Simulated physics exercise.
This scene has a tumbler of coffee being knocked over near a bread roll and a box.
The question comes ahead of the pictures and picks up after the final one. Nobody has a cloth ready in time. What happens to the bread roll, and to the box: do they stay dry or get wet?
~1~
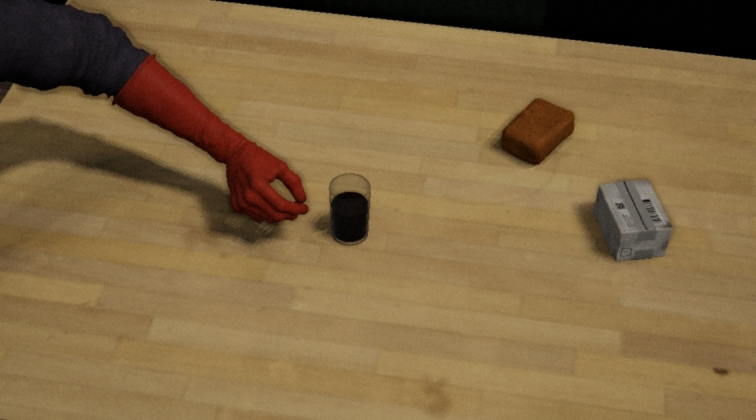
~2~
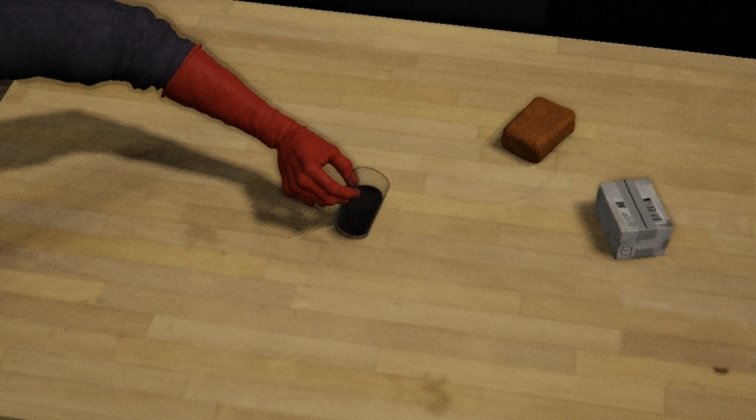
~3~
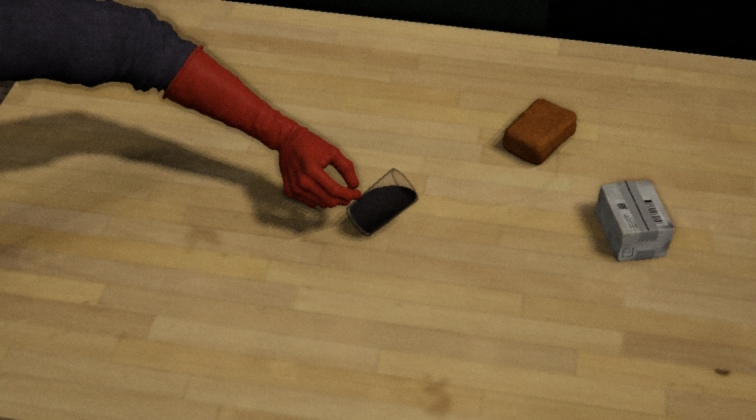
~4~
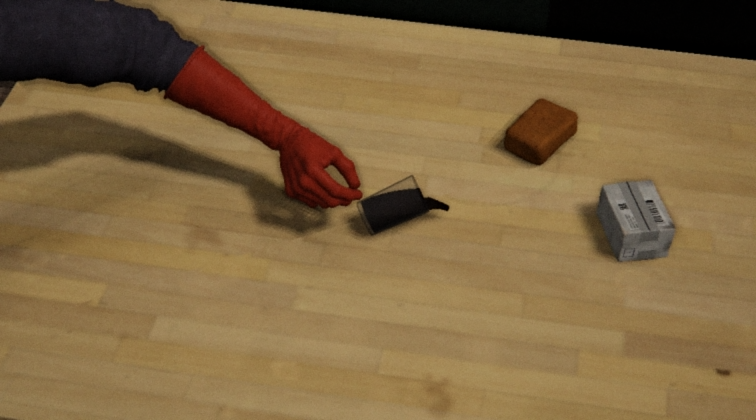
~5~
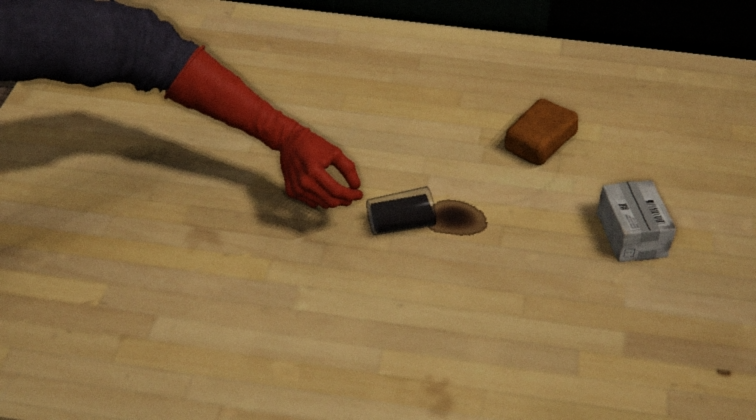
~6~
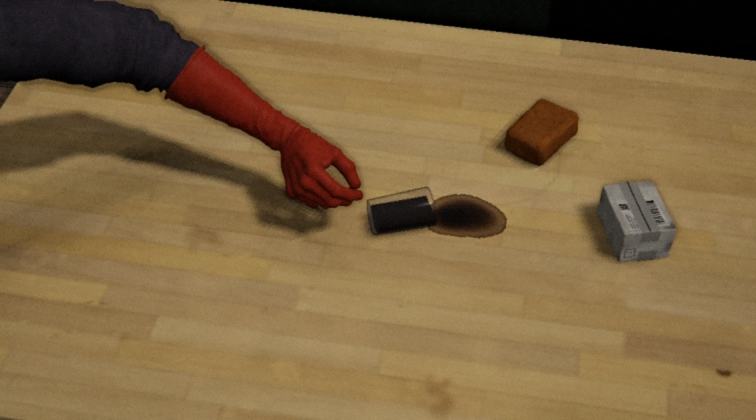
The bread roll gets wet. The box gets wet.
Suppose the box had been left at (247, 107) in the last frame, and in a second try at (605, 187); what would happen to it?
On the first try it keeps clear of the spill, and on the second it is hit by the spill.
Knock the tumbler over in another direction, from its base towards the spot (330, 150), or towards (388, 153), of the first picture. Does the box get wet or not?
Toward the first point it avoids the spill; toward the second it avoids the spill.
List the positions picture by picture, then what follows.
In the first picture, it stands upright; tumbler (350, 209) about two thirds full; bread roll (539, 119); box (635, 205).
The second picture shows fingers against its side; tumbler about two thirds full, surface at (363, 198).
In the third picture, it is falling; tumbler (383, 202) tipped 50°; box (637, 206).
In the fourth picture, it is falling; tumbler (395, 205) tipped 70°; bread roll (543, 119).
In the fifth picture, it is down; tumbler (403, 211) tipped 85°; a puddle starts at (454, 218).
In the sixth picture, it is down; tumbler (403, 211) tipped 85°; a puddle starts at (462, 217); bread roll (543, 120); box (639, 206).
A moment on, the puddle covers about as much as a plate; the bread roll is reached; the box is reached.
When it is over, the puddle covers about as much as a tray; the bread roll is reached; the box is reached.
